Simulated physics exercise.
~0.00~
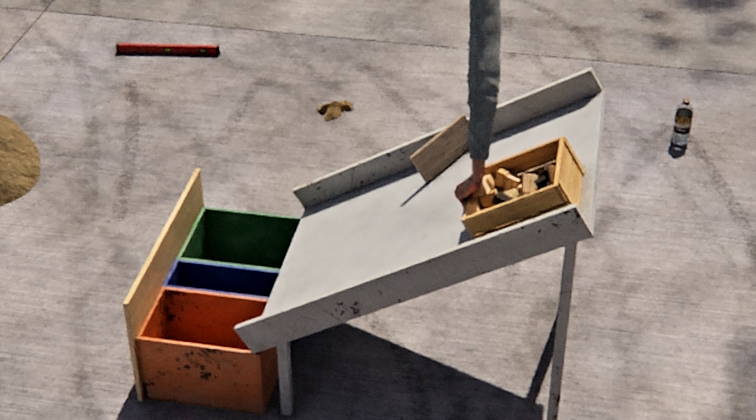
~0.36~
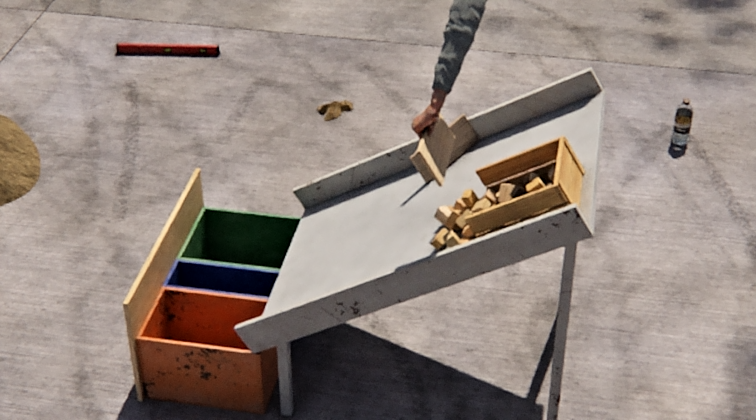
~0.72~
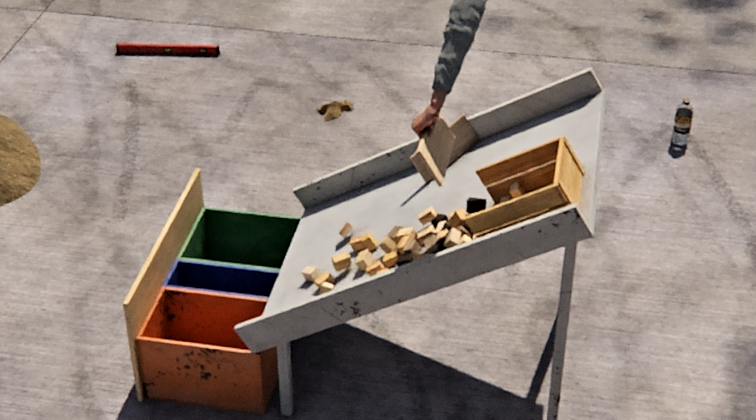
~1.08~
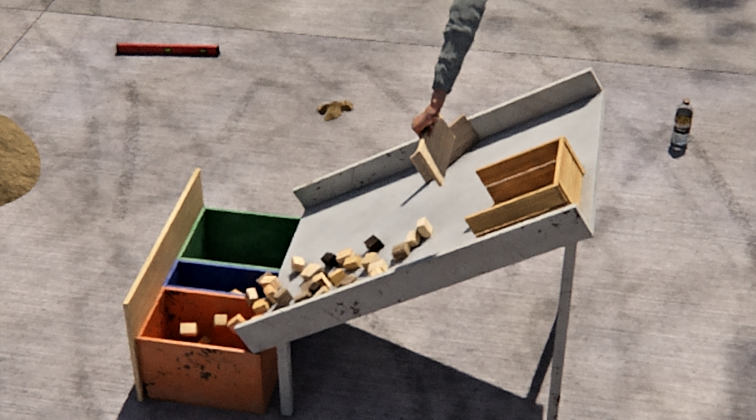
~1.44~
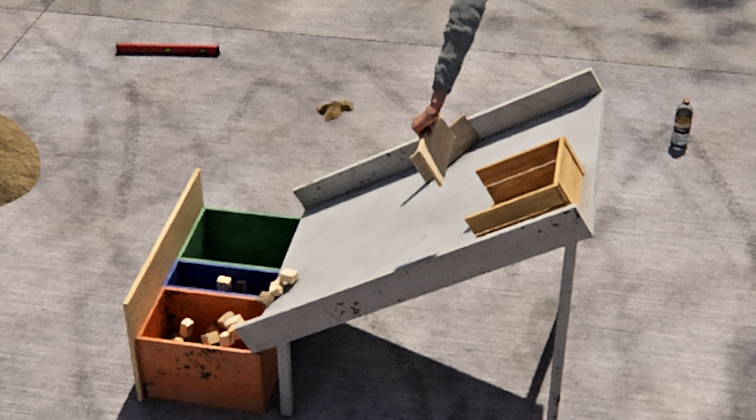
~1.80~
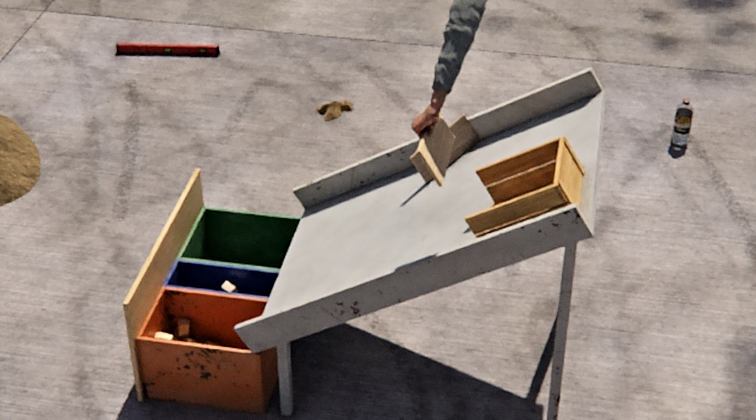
On sunlit concrete, a pale sloping table holds an open wooden box of small blocks at its upper right, with green, blue and orange bins at its lower left. A hand at the front of the box lifts its gate up and left, holding it beside an angled board. The blocks spill out and tumble down the slope, spreading into a loose trail, mostly along the near edge. The first drop into the orange bin, and the rest follow, mainly into orange with some into blue. Finally, the box and table are empty, and a few blocks show inside the orange and blue bins.
